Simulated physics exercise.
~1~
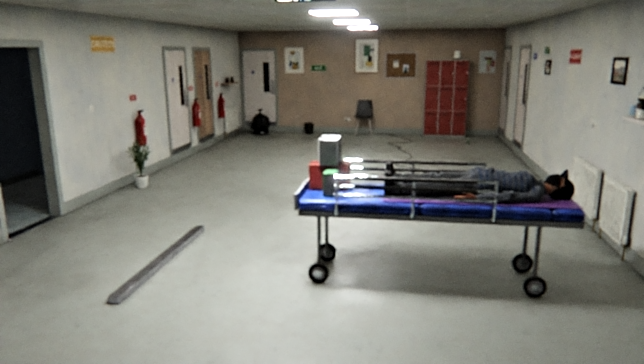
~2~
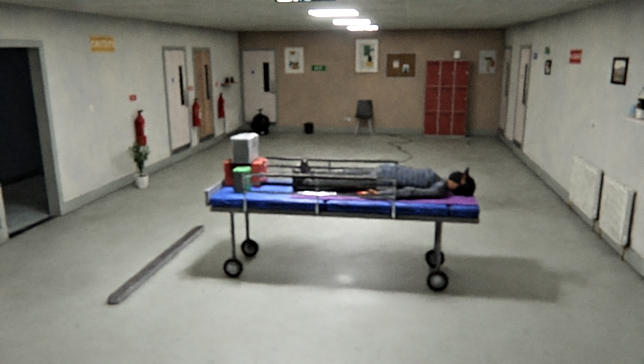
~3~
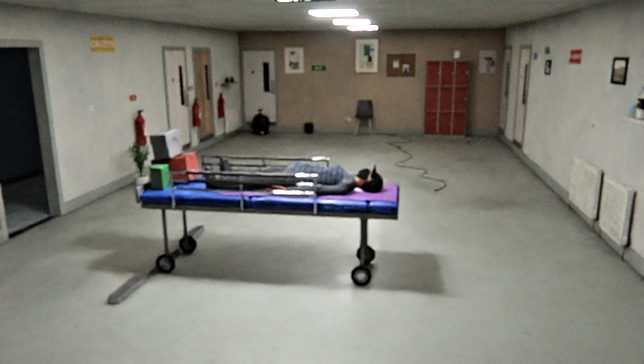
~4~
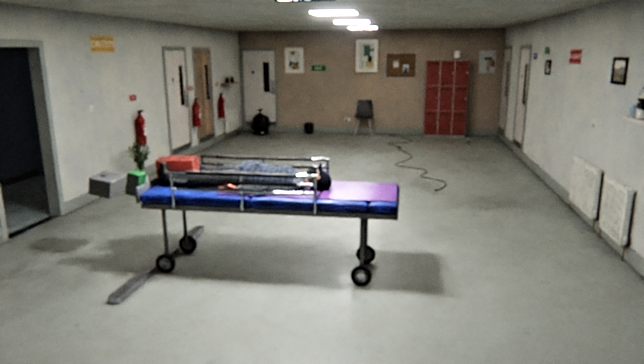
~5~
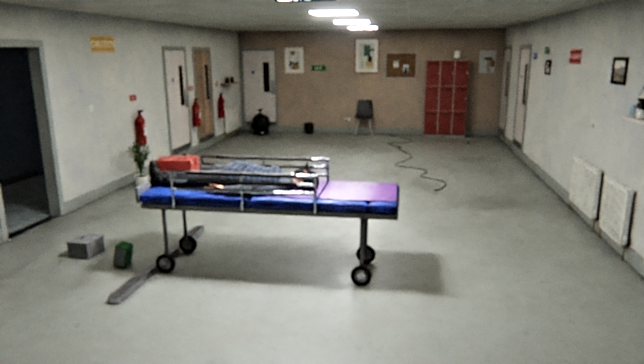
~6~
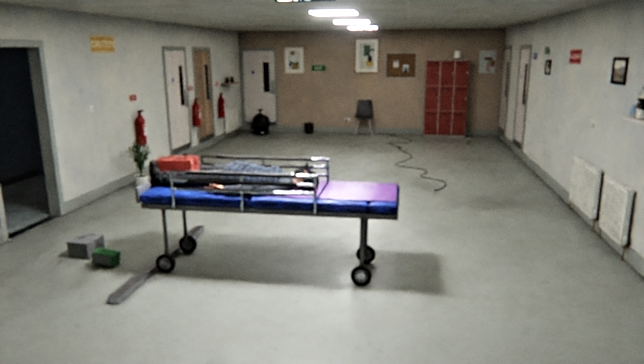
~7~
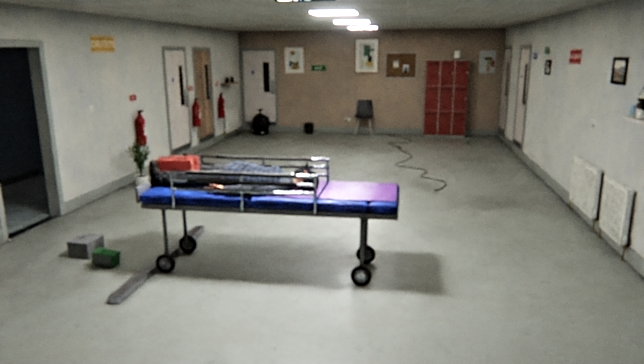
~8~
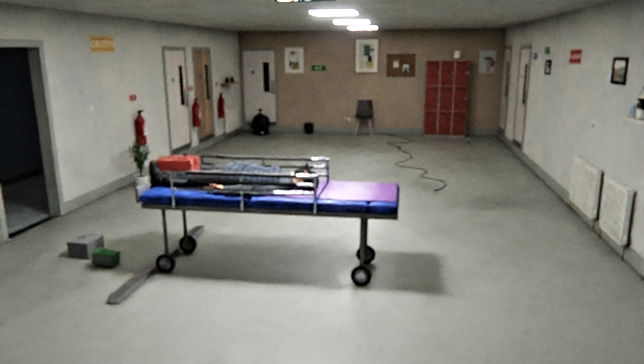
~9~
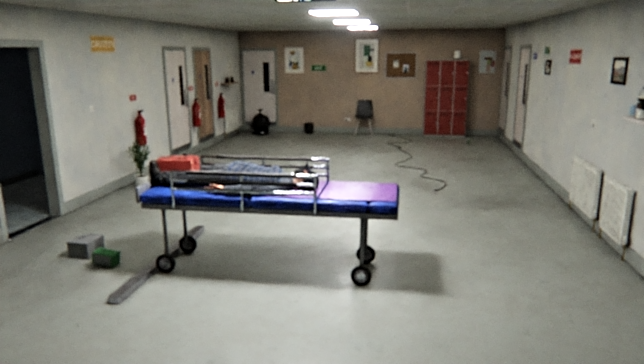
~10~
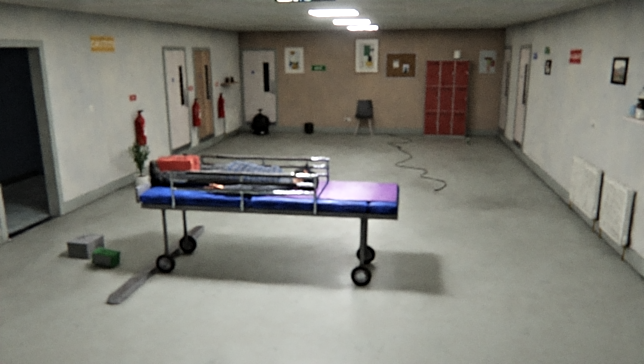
At first, a wheeled stretcher carrying a limp person lying feet first, with a grey monitor, a green pump and a red holdall near the feet, rolls left across a grey room. It reaches a long, low sill on the floor and stops dead. The monitor tips, and the person slides on toward the foot end. The monitor and the pump then fly off the left end and tumble to the floor, where both settle on their sides. The red holdall stays aboard, and the person lies still on the stretcher, feet short of the end.
